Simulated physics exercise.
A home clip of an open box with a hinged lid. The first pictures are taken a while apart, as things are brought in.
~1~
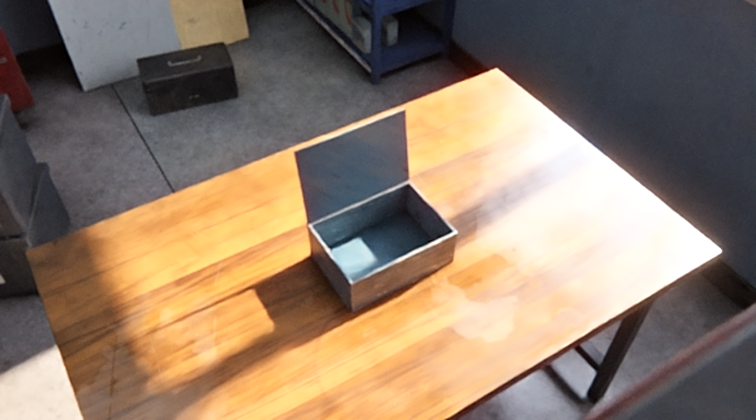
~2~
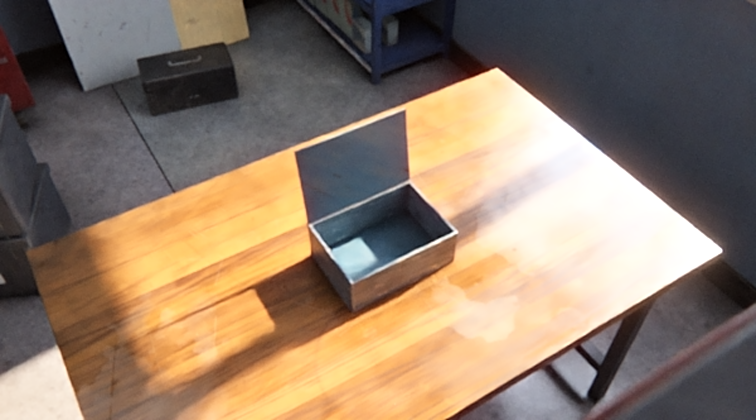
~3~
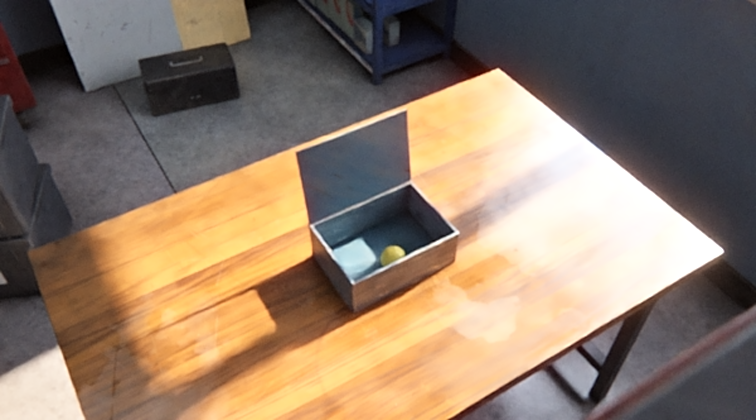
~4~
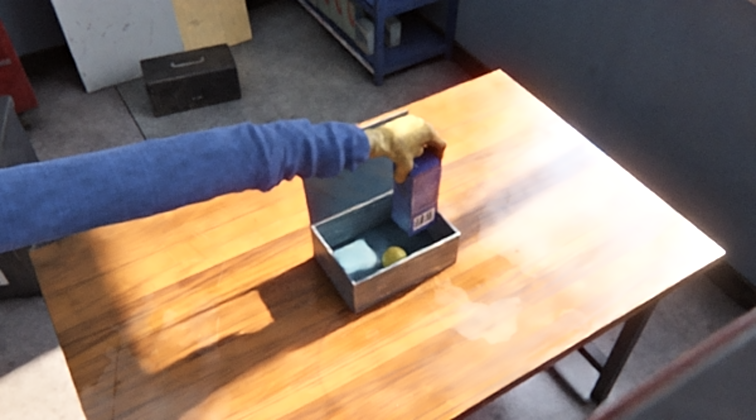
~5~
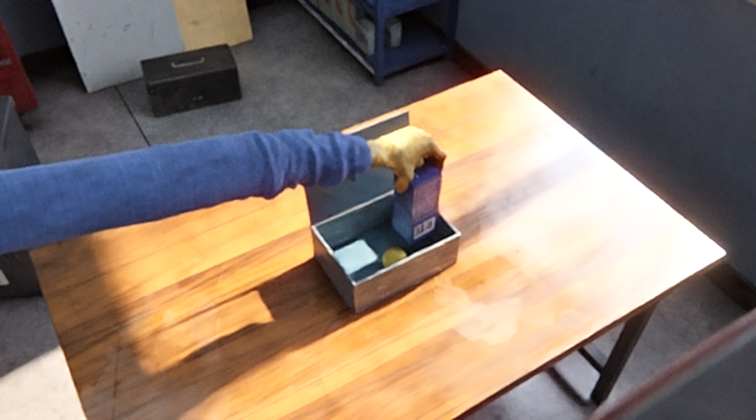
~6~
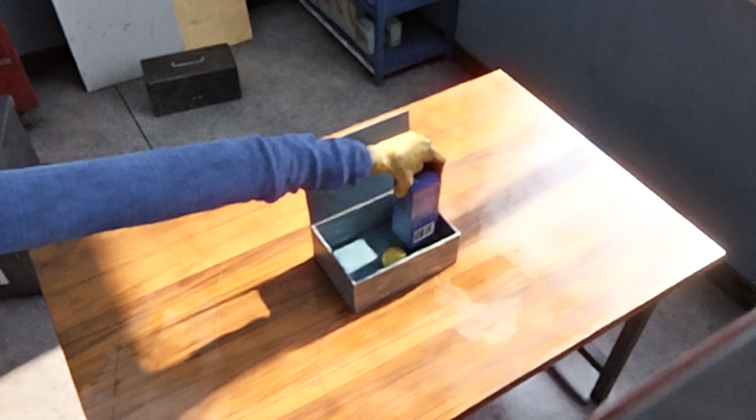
At first, an open, empty box with a raised hinged lid sits on a sunlit wooden table. A small yellow ball then appears inside it. Next, a blue-sleeved arm with a yellow glove reaches in from the left, lowers a blue carton slightly into the box's right side, and keeps holding it.
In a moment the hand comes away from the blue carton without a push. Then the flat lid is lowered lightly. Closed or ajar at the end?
As it turns out, it is held up.
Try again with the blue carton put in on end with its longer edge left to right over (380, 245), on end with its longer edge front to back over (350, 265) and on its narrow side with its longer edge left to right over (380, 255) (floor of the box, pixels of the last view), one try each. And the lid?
First try: It stays ajar; second try: It stays ajar; third try: It closes.
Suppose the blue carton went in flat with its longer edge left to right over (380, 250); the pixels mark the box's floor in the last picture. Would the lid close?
Then it shuts flat.
Then, 0.80 s past the last view, lid starting down; blue carton rocked 4° from its first pose near (416, 222); yellow lemon displaced about its own width.
Then, 1.60 s past the last view, lid 56° above the rim; blue carton displaced about its own width near (413, 225); yellow lemon displaced well along.
Finally, lid 49° above the rim; moved from the start, yellow lemon and blue carton. Final places as the last picture's camera would see them, blue carton near (413, 225).
